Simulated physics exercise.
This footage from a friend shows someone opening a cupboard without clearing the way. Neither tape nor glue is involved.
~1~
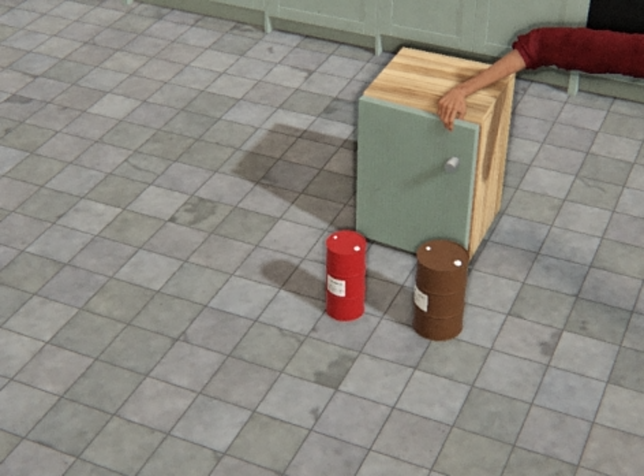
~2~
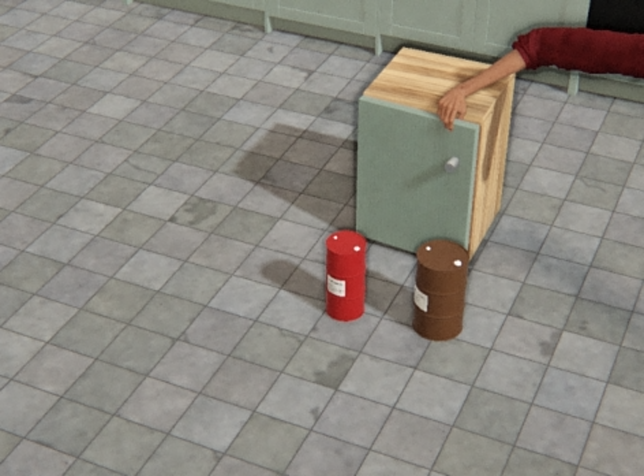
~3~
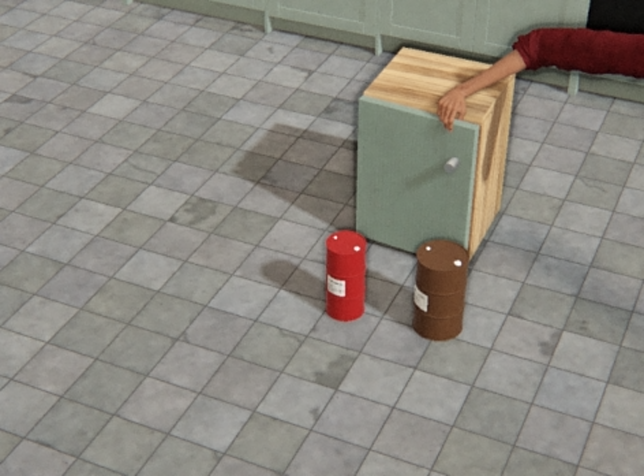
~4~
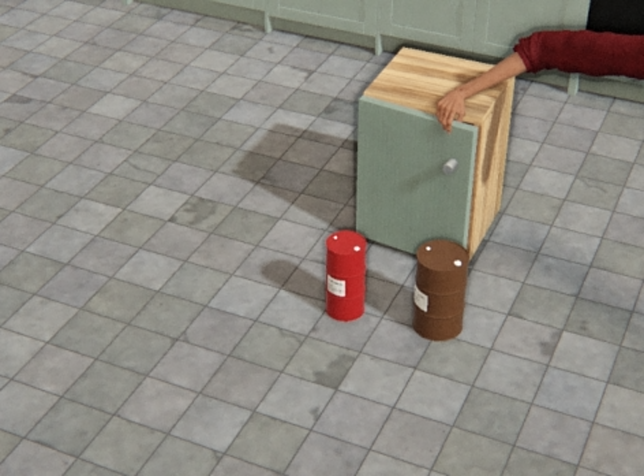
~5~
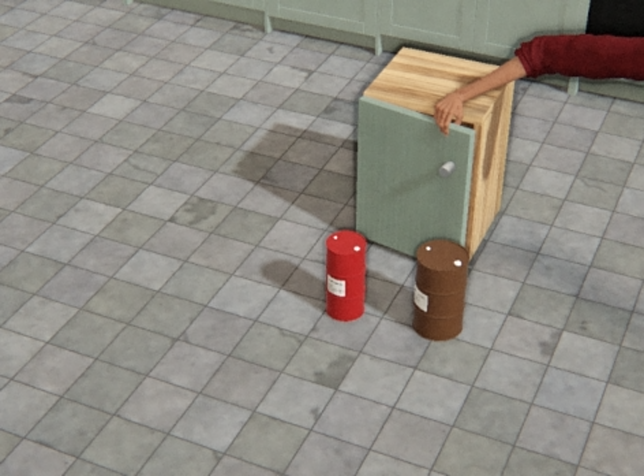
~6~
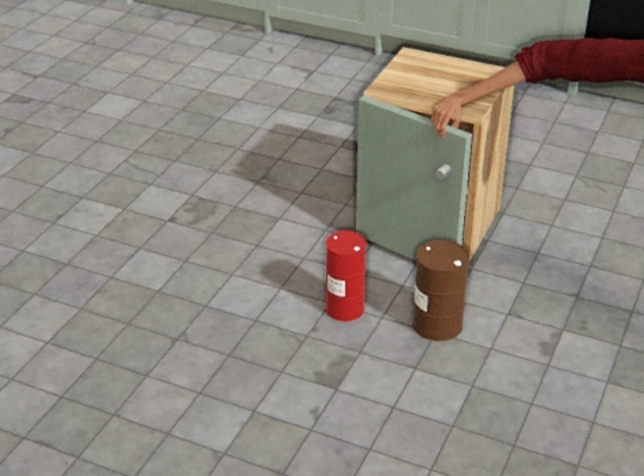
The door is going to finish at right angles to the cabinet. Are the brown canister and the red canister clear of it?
In the end the brown canister remains where it is; the red canister is pushed along.
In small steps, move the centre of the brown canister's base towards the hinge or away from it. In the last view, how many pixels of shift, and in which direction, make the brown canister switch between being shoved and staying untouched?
12 pixels up.
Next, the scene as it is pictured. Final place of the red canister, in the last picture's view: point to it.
Its centre ends up near (287, 271).
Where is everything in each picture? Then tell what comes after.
In the first picture, door 4° open; brown canister (440, 291); red canister (346, 277); door (411, 186).
In the second picture, door 4° open; red canister (346, 277); door (411, 186).
In the third picture, door 4° open; brown canister (440, 291); door (411, 187).
In the fourth picture, door 6° open; red canister (346, 277); door (410, 187).
In the fifth picture, door 9° open; brown canister (440, 291); door (408, 189).
In the sixth picture, door 13° open; brown canister (440, 291); red canister (346, 277); door (406, 191).
Then, 1.34 s after the last picture, door 73° open; brown canister at rest near (440, 291); red canister moved a little near (324, 276).
At rest, the brown canister escapes contact, near (440, 291); the red canister gets knocked, near (287, 271).
